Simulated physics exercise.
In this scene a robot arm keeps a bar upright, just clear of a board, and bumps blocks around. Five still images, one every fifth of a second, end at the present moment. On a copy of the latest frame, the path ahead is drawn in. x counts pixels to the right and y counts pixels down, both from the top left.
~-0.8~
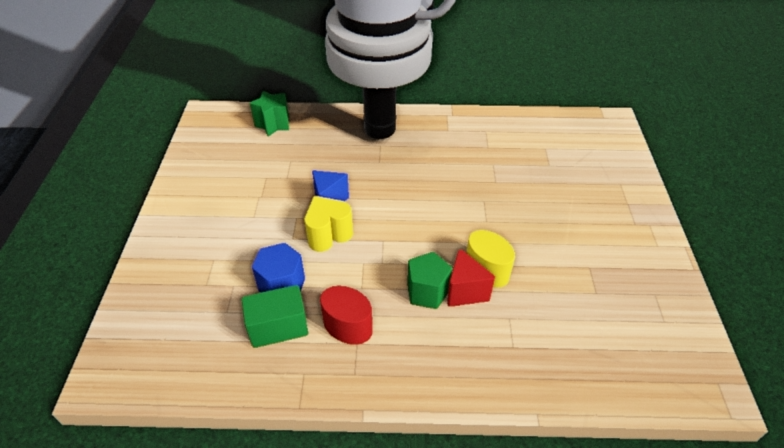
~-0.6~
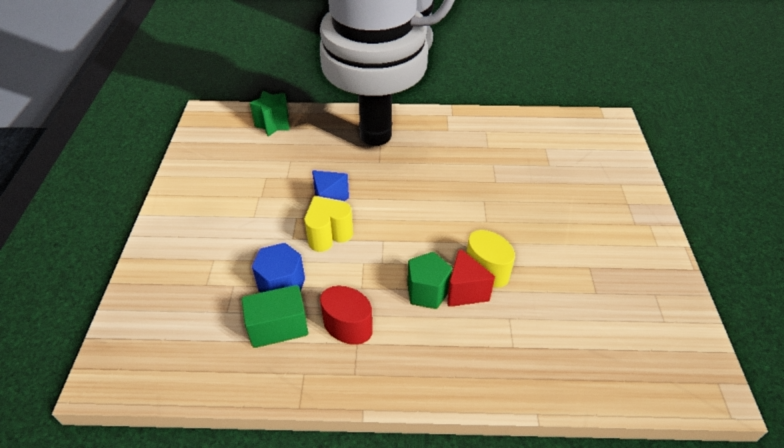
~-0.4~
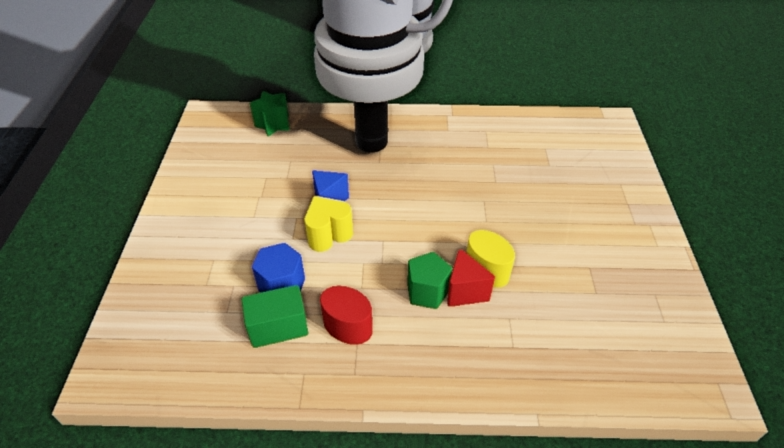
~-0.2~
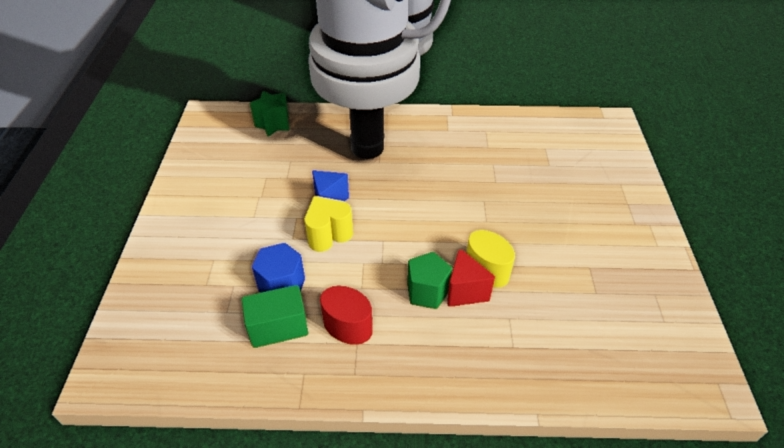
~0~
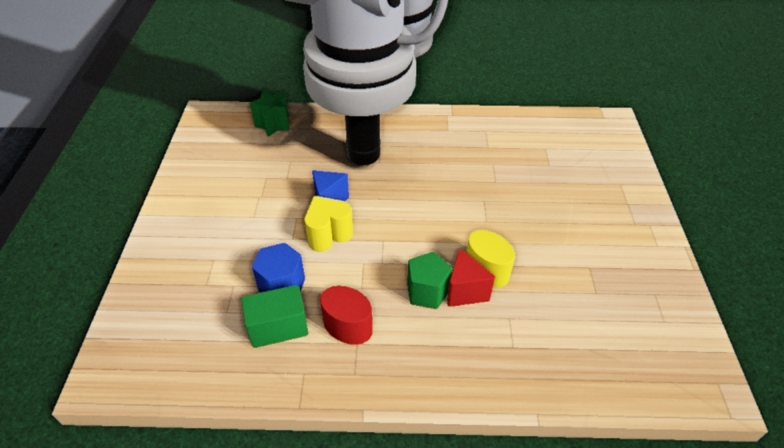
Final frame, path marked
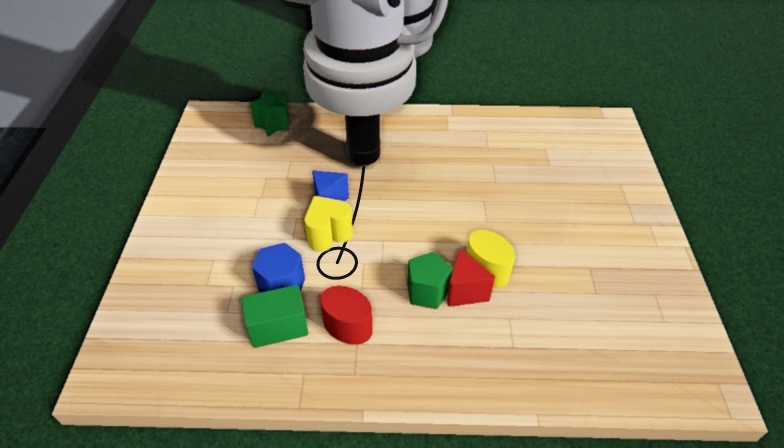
A robot arm moves its black bar slightly down and left above a wooden board of still blocks.
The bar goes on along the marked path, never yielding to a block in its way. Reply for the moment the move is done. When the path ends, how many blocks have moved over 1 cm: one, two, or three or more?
2.
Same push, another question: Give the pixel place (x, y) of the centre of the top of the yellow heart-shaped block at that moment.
In the picture, that point is around (296, 234).
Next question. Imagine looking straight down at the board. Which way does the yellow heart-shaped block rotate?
Its rotation is clockwise.
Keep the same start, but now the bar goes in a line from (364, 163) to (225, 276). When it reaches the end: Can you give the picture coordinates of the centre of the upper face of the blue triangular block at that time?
Its top centre is at about (235, 273).
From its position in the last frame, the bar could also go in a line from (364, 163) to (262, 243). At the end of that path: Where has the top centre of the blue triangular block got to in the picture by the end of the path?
Put as a pixel place, it's (255, 244).
The line goes from (364, 163) through (356, 209) to (337, 263).
The first path, step by step. One third of the way, bar at (360, 187); blue triangular block at (324, 181), turned 15° clockwise.
Two thirds of the way, bar at (351, 219); yellow heart-shaped block at (317, 219), turned 25° clockwise; blue triangular block at (319, 188), turned 80° clockwise.
At the end, bar at (336, 256); blue six-sided block at (272, 263); yellow heart-shaped block at (296, 234), turned 70° clockwise; blue triangular block at (319, 188), turned 80° clockwise; red oval block unmoved.
